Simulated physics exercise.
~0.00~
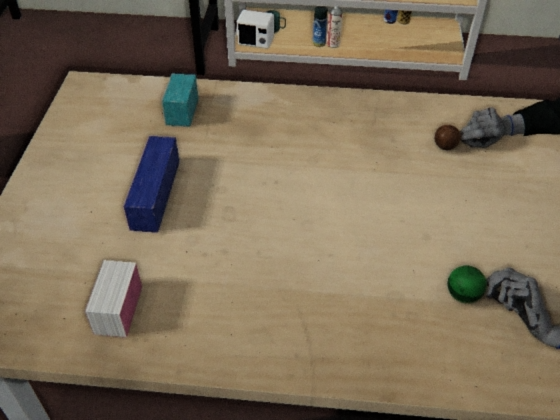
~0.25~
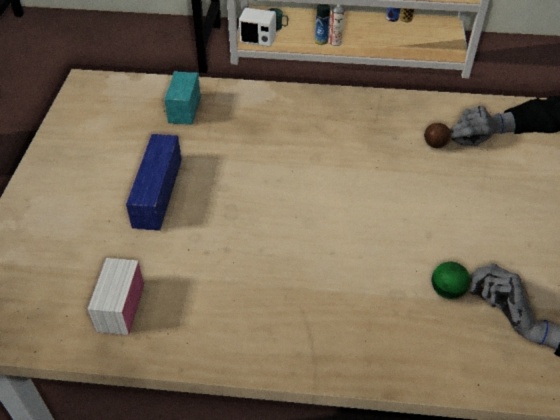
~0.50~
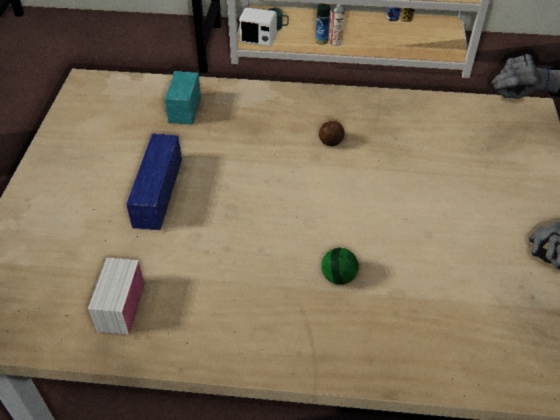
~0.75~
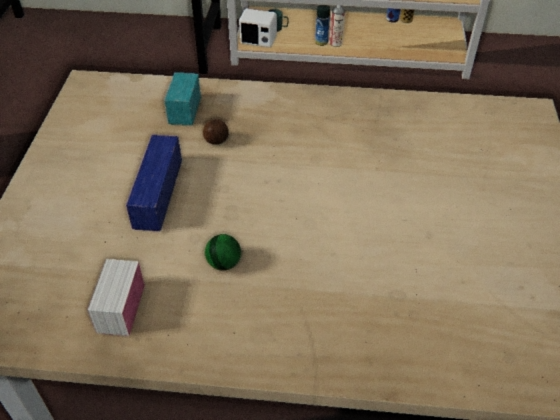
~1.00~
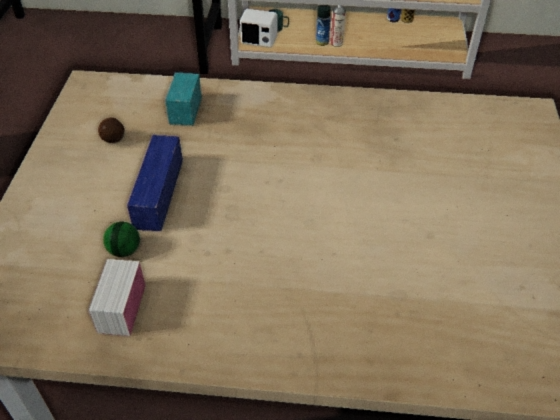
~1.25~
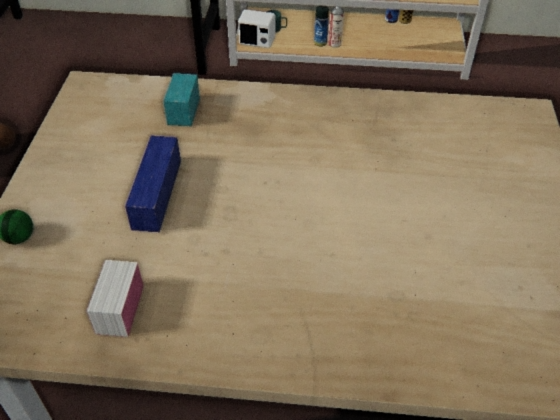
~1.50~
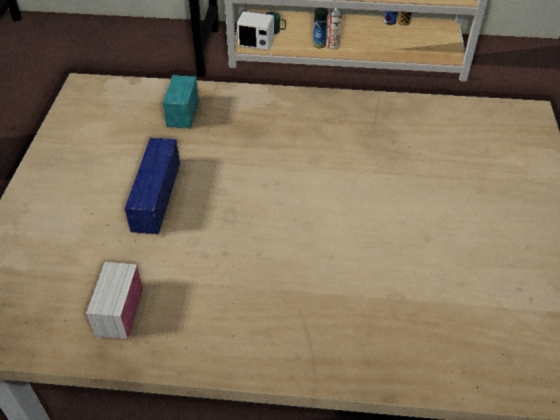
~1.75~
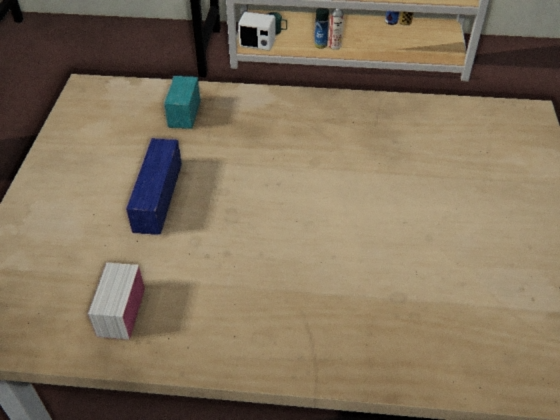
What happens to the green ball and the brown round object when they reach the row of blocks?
Both roll through the openings, the green ball between the blue block and the white and pink one, and the brown object between the turquoise and blue blocks. They then carry on to the left out of view.
We see two gloved hands send a green ball and a smaller brown round object rolling left across a wooden table toward three spaced blocks. Each passes through its own gap and rolls out of view, leaving the turquoise, blue, and white and pink blocks standing.
